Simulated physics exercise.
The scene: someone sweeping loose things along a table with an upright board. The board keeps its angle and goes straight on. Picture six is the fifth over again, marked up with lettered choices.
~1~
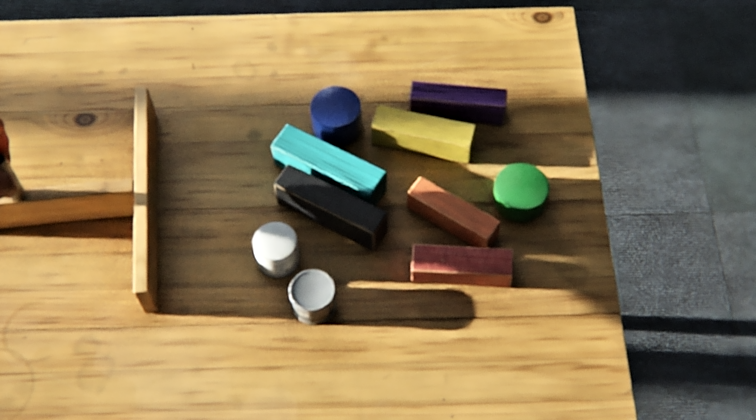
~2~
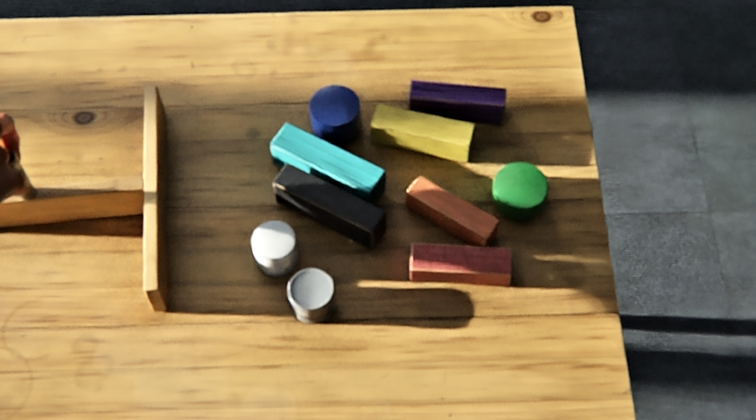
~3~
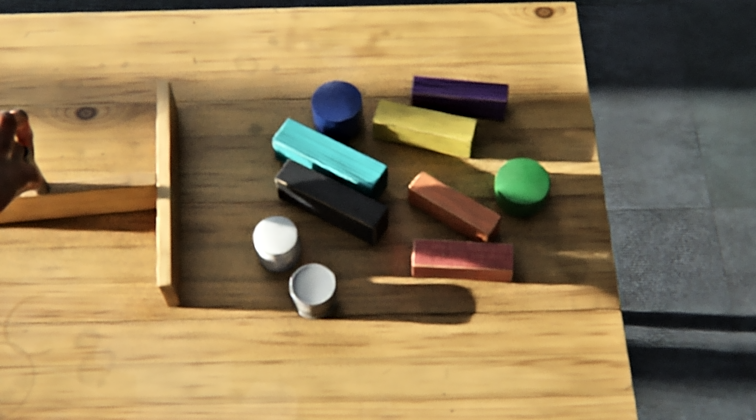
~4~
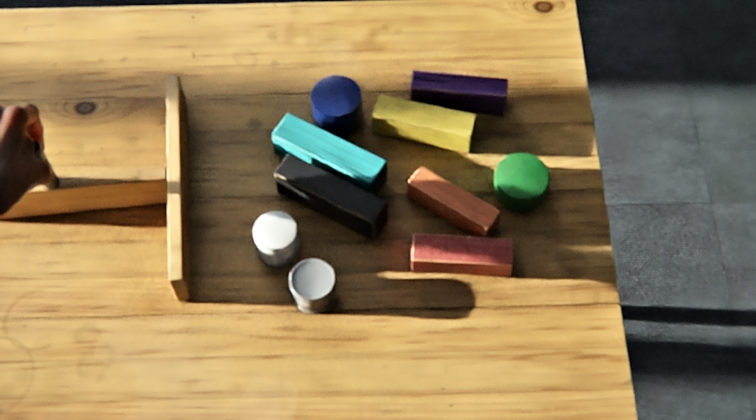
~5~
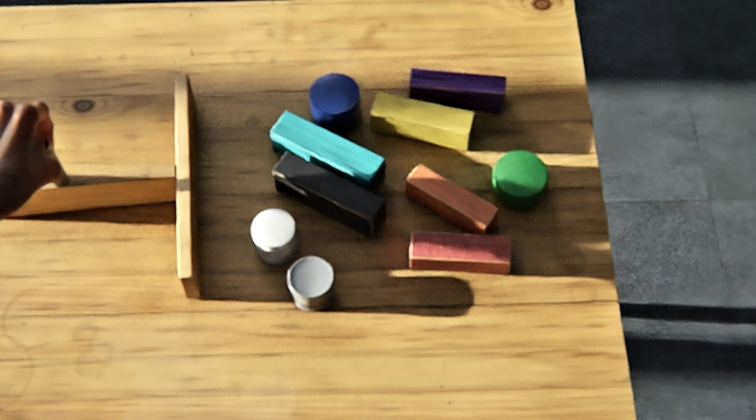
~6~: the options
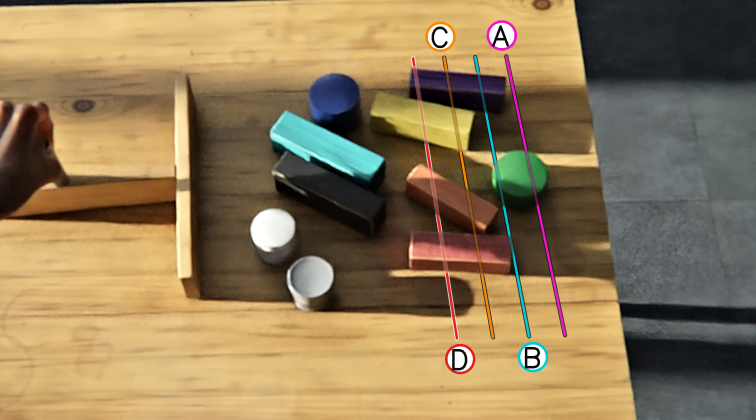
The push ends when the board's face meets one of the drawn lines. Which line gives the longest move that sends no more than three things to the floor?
As far as mark A.
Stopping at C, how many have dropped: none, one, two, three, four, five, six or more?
By then, none.
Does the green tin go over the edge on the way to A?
By then, yes.
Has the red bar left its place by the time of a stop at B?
Yes.
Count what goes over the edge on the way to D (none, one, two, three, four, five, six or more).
In all, none.
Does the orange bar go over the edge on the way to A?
Yes.
On the marked copy, A at (533, 185); B at (500, 186); C at (467, 187); D at (433, 187).
With A. Early on, board (309, 166); orange bar (461, 205); grey tin (350, 282).
Further on, board (434, 163); green tin (545, 173); red bar (549, 271).
At the end, board (533, 161); orange bar over the edge; green tin over the edge; three fallen.
As for the rest, B is within the limit but short; C is within the limit but short; D is within the limit but short.
